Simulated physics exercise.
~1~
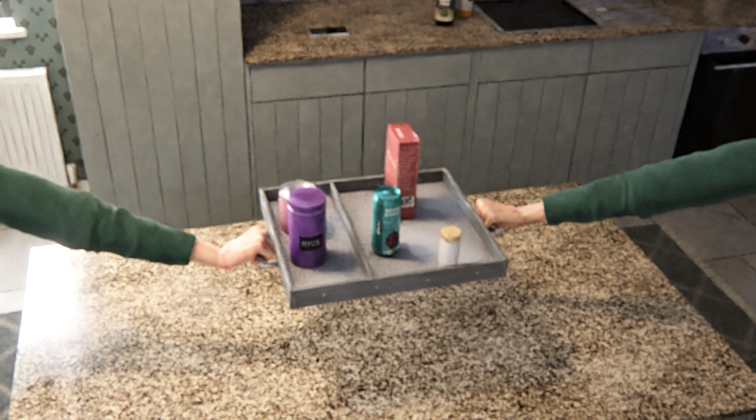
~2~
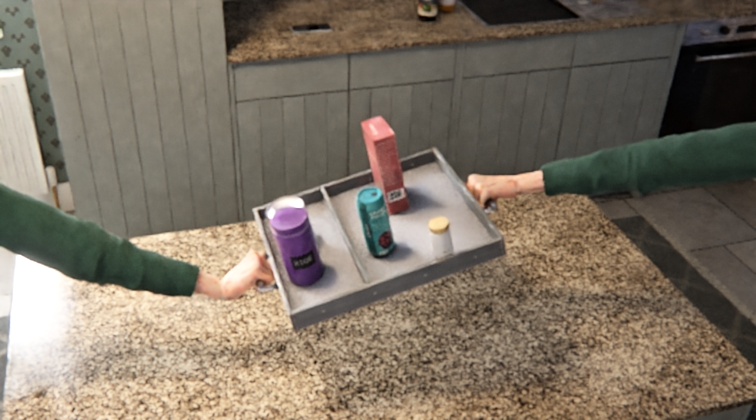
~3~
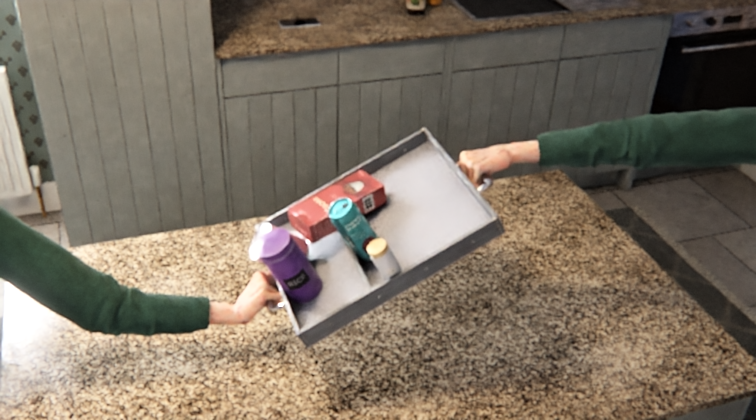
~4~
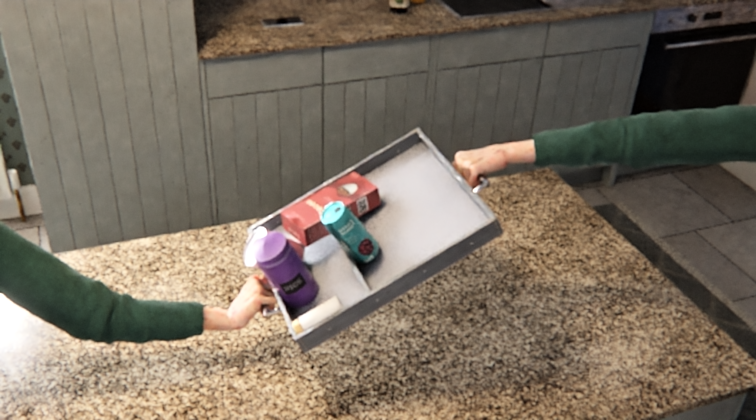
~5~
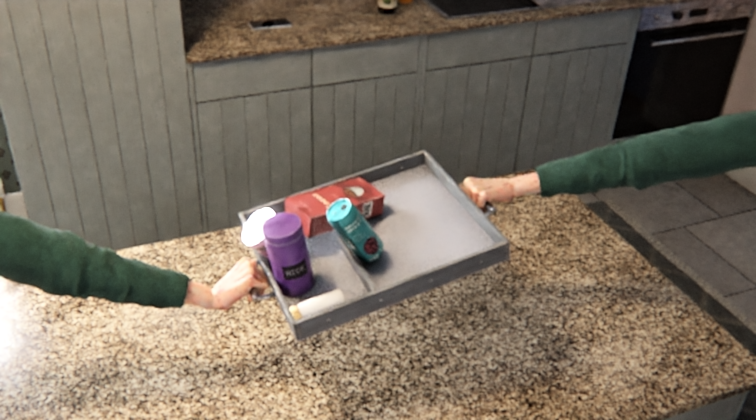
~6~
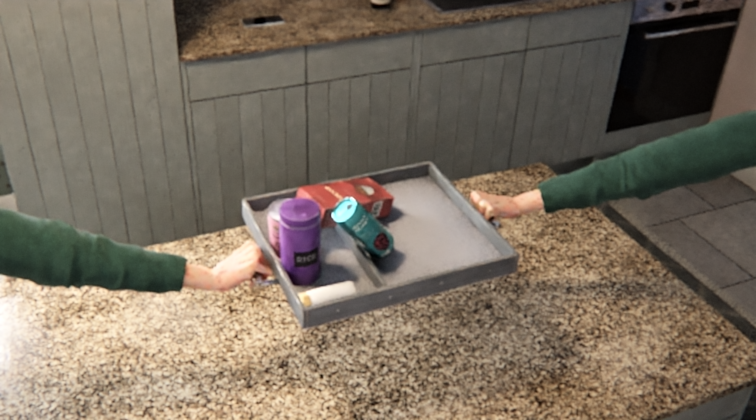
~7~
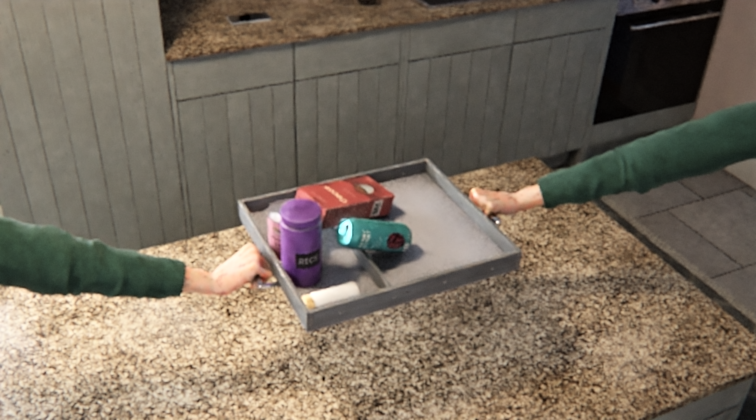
In a kitchen seen from slightly above, two green-sleeved arms hold a grey, rimmed tray over a speckled stone counter. A purple jar and a pink tin sit left of its low divider, with a turquoise can, a tall red carton and a small white shaker to the right. The tray tips steeply down to the left, and the carton topples onto its side while the can and jar lean. The shaker slides left and falls over near the front corner. As the tray levels, the jar straightens and the can finally drops onto its side, leaving everything still aboard.
